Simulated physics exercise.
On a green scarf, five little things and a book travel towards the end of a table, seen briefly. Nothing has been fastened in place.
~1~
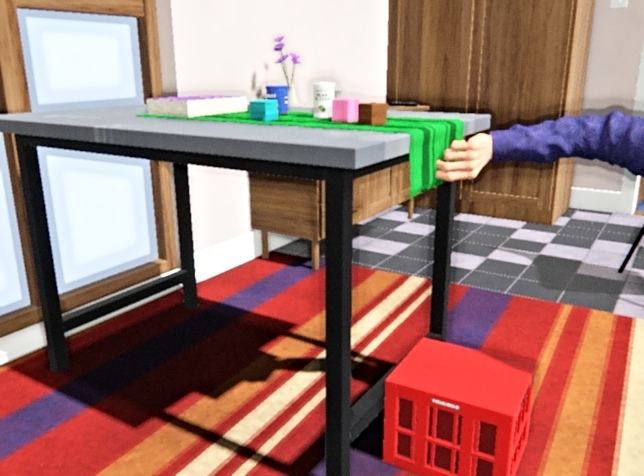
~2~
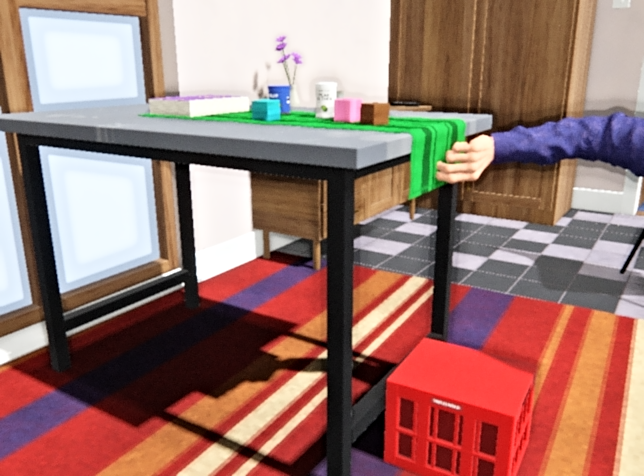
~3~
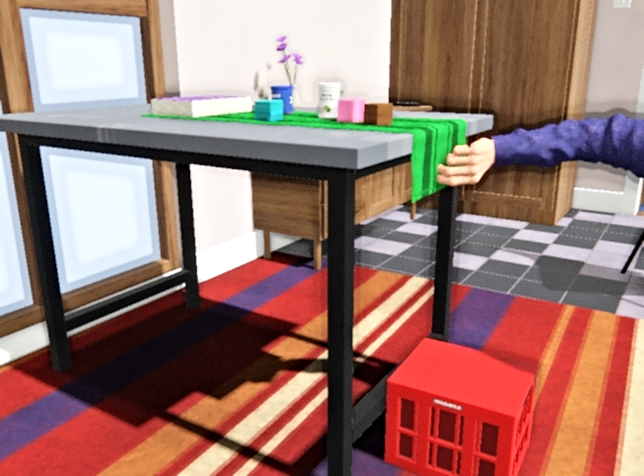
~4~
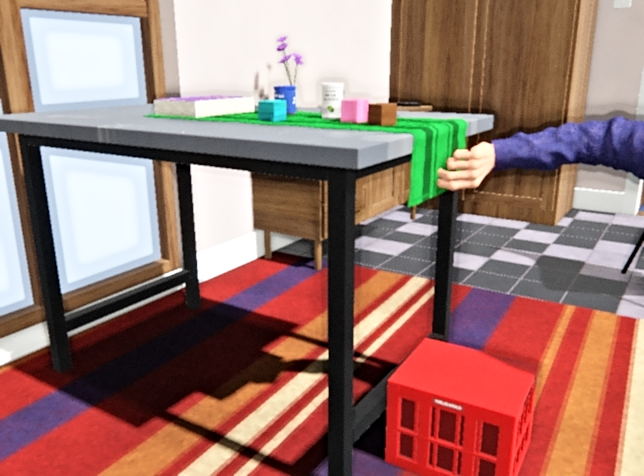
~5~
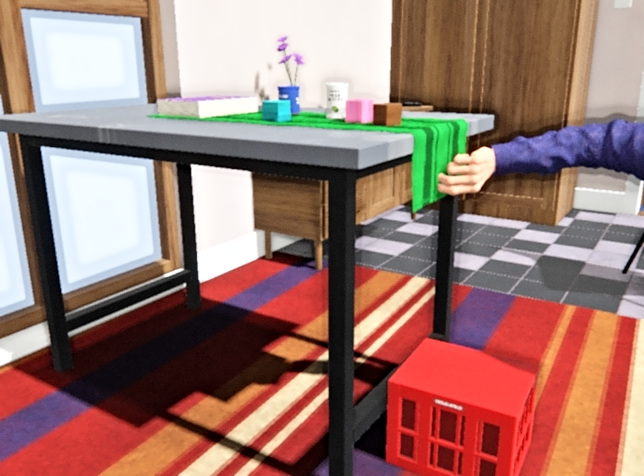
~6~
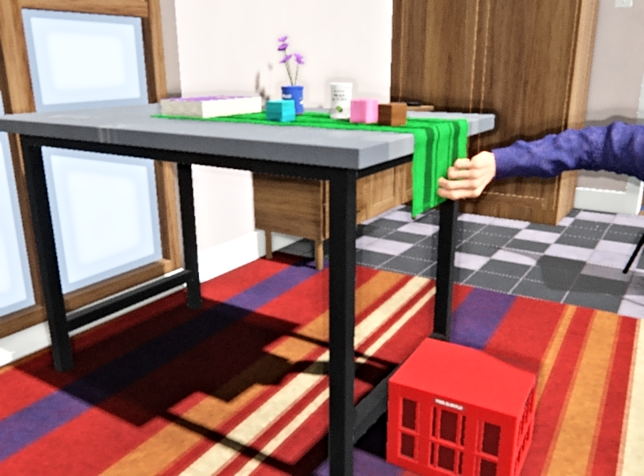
In a room with a striped rug, a hand at the right drew a green cloth slightly over a gray table's edge, and the small blocks, cups and flowers on it shifted a little rightward.
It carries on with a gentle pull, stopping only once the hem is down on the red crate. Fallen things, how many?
Lost: Four.
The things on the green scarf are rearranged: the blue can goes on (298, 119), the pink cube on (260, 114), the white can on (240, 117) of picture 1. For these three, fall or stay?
Looks like the blue can ends up down, the pink cube hangs in there, and the white can hangs in there.
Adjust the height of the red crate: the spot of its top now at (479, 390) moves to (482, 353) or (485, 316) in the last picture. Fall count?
The first gives 3, the second 2.
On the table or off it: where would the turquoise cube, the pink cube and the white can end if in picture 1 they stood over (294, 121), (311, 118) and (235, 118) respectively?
My call: The turquoise cube takes a tumble; the pink cube takes a tumble; the white can hangs on.
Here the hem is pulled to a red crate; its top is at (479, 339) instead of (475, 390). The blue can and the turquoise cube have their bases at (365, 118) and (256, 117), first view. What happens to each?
The blue can does not stay aboard, and the turquoise cube stays aboard.
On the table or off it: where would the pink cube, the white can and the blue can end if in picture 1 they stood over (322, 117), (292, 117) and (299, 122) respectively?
The pink cube topples down, the white can topples down, and the blue can topples down.
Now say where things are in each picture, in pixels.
In the first frame, hem (409, 198); brown cube (373, 103); pink cube (346, 99); white can (324, 83); turquoise cube (263, 100); blue can (277, 86); top of the crate (475, 390).
In the second frame, hem (409, 198); brown cube (375, 103).
In the third frame, hem (412, 202); pink cube (352, 99).
In the fourth frame, hem (408, 206); white can (333, 84); top of the crate (478, 390).
In the fifth frame, hem (413, 212); turquoise cube (276, 101).
In the sixth frame, hem (412, 216); brown cube (392, 104); pink cube (364, 99); white can (341, 84); turquoise cube (280, 101); blue can (292, 86).
Early on, hem near (439, 241); all still up.
Midway, hem near (438, 305); brown cube and pink cube gone.
Near the end, hem on the crate; brown cube, pink cube, white can and turquoise cube gone.
Finally, hem on the crate; brown cube, pink cube, white can and turquoise cube gone. It carries off four.
